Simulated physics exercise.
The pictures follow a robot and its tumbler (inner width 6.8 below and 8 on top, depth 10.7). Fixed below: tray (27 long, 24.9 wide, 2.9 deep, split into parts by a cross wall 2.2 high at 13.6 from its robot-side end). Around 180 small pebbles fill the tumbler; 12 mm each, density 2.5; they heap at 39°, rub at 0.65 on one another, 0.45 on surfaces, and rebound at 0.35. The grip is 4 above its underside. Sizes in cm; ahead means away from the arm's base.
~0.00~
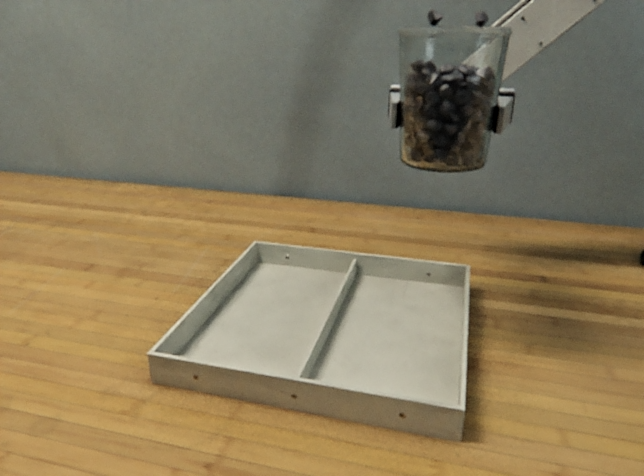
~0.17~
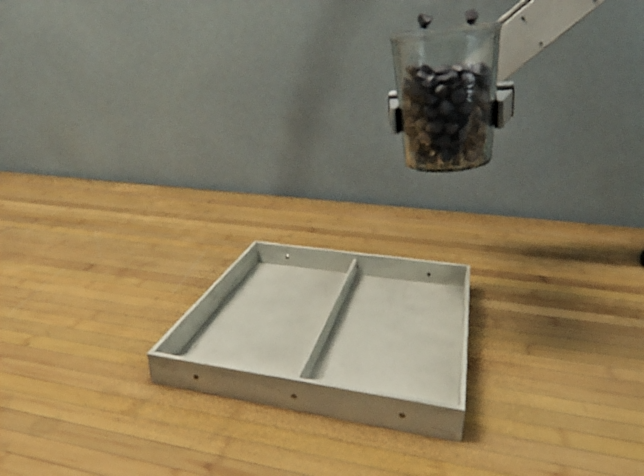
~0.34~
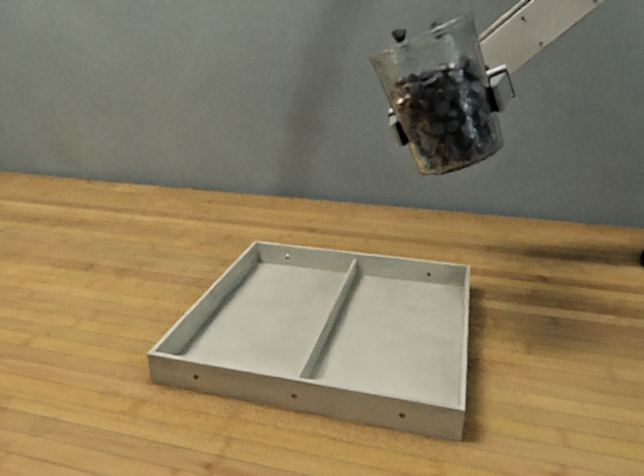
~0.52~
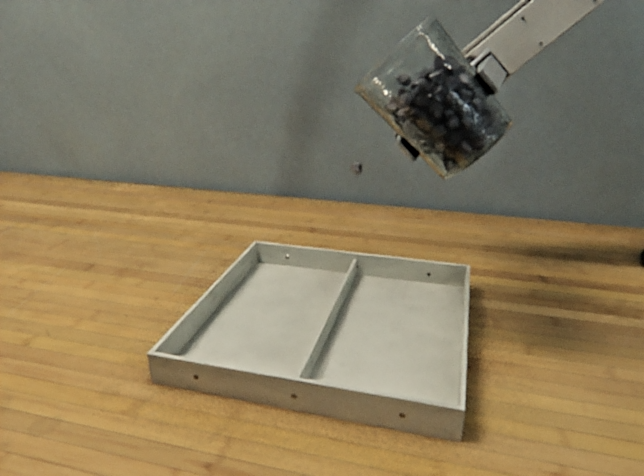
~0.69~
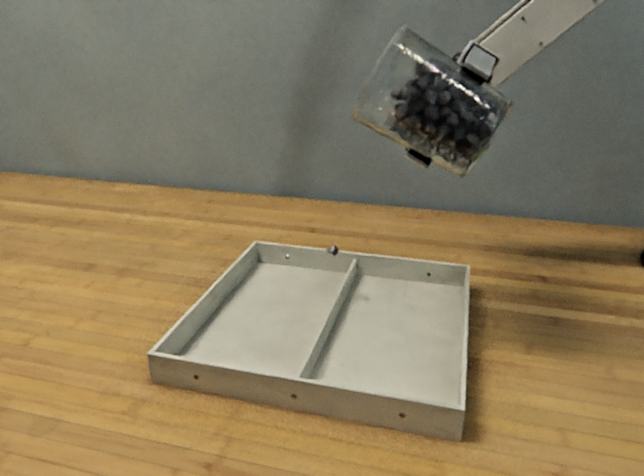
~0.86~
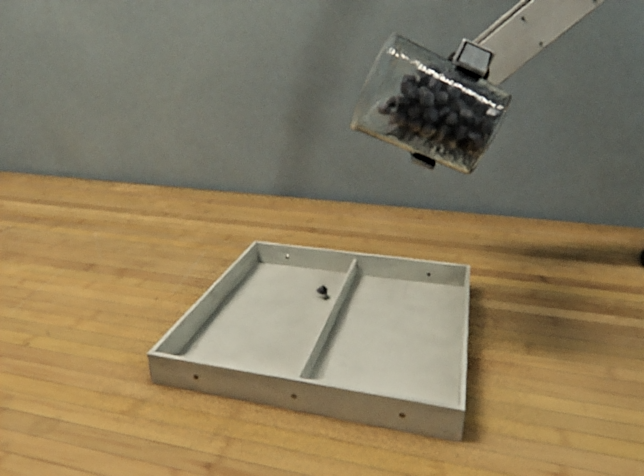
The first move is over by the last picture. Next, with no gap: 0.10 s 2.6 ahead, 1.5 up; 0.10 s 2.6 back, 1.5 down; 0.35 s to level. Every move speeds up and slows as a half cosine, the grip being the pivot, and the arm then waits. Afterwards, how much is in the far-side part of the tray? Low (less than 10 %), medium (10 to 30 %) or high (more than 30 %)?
Answer: Medium; 10 to 30 % of the small pebbles finish in the far-side part of the tray.
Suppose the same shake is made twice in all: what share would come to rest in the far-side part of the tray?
It would be near 25 per cent.
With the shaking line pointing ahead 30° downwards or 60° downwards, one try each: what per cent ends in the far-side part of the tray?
About 5 and 0 per cent.
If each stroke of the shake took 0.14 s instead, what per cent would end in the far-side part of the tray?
Then about 5 per cent.
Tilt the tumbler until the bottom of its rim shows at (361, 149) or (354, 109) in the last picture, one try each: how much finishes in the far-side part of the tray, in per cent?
About 40 and 5 per cent.
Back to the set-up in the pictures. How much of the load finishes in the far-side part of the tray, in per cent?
Roughly 15 per cent.
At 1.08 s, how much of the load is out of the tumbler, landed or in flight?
About 10 per cent by then.
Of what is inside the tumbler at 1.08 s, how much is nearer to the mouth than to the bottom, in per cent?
About 55 per cent.
By 1.08 s, tilted 67° forward, highest piece 26 above the table; 162 in the tumbler, 1 in the far-side part, 21 in flight or on a rim.
By 1.30 s, tilted 15° forward, highest piece 29 above the table; 157 in the tumbler, 26 in the far-side part, 1 in flight or on a rim.
By 1.61 s, level, highest piece 28 above the table; 157 in the tumbler, 26 in the far-side part, 1 in the robot-side part.
By 2.66 s, level, highest piece 28 above the table; 157 in the tumbler, 26 in the far-side part, 1 in the robot-side part.
Final count, 157 in the tumbler, 26 in the far-side part, 1 in the robot-side part. That is 14 % in the far-side part of the tray.
